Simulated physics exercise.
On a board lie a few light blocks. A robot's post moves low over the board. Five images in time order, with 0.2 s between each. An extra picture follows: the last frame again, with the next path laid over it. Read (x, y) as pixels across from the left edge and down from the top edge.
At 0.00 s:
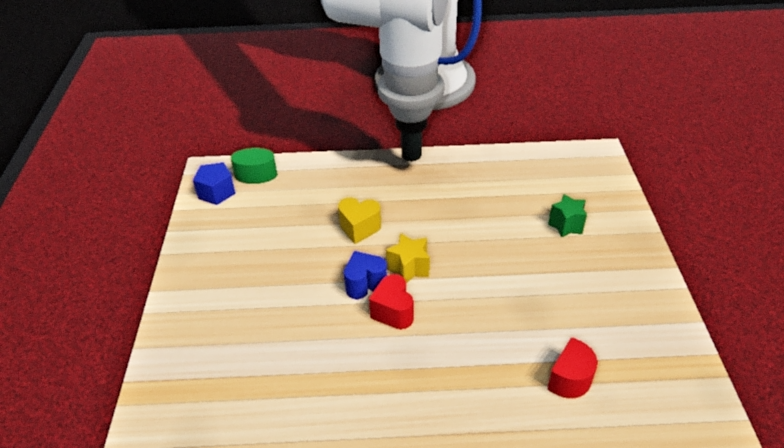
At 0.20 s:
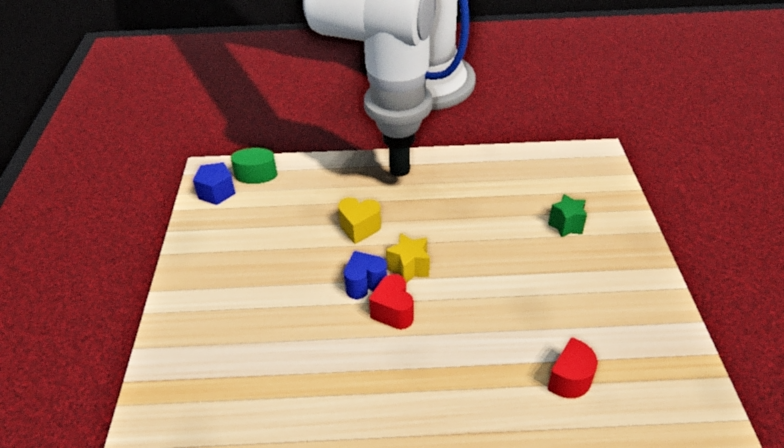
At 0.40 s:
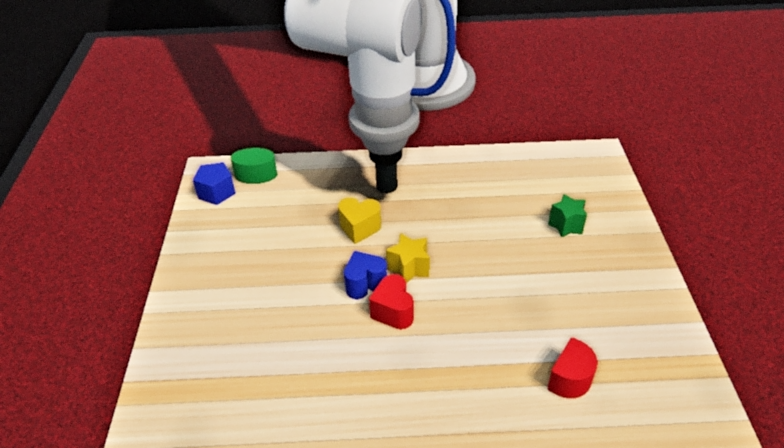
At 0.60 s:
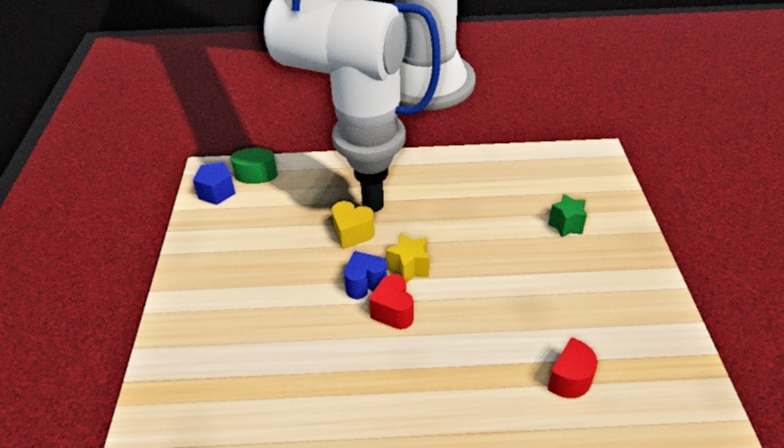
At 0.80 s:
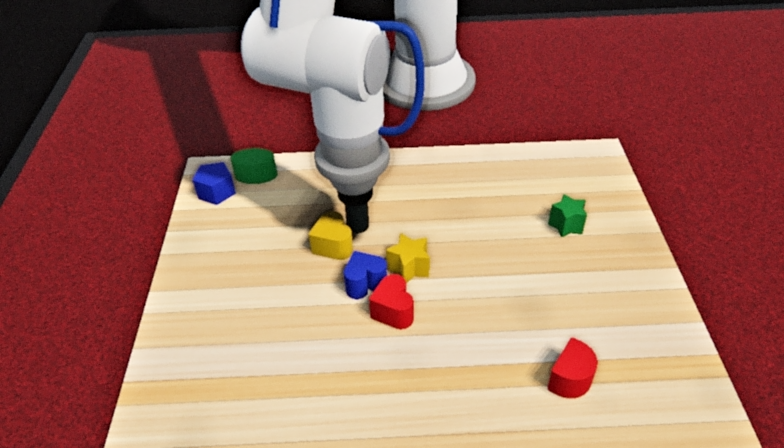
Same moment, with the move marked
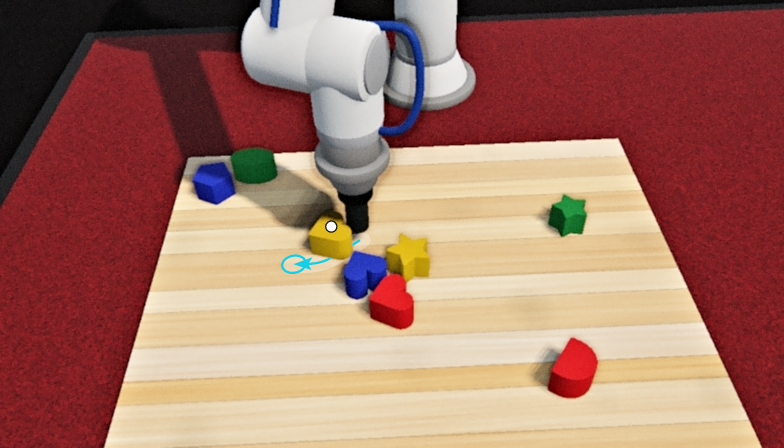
On a wooden board, a robot arm moves forward and pushes the yellow heart left.
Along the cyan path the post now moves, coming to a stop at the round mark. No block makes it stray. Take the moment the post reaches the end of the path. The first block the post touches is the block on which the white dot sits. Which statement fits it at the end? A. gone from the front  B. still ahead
The one that fits is B, still ahead.
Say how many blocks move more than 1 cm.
The result: One block.
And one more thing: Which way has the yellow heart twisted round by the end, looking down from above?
Twists clockwise.
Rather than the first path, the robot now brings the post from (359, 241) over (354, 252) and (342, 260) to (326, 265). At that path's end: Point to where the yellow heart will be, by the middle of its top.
It is going to be at (303, 235).
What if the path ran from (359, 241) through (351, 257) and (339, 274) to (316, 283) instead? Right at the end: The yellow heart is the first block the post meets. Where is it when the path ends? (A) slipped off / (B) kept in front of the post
I'll go with A - slipped off.
The line goes from (359, 241) via (340, 252) and (319, 263), ending at (294, 264); the dot is on the yellow heart.
What follows on the original path. Halfway along, post (328, 244); yellow heart (302, 237), turned 30° clockwise.
At the end, post (291, 250); yellow heart (266, 239), turned 40° clockwise; blue heart unmoved.
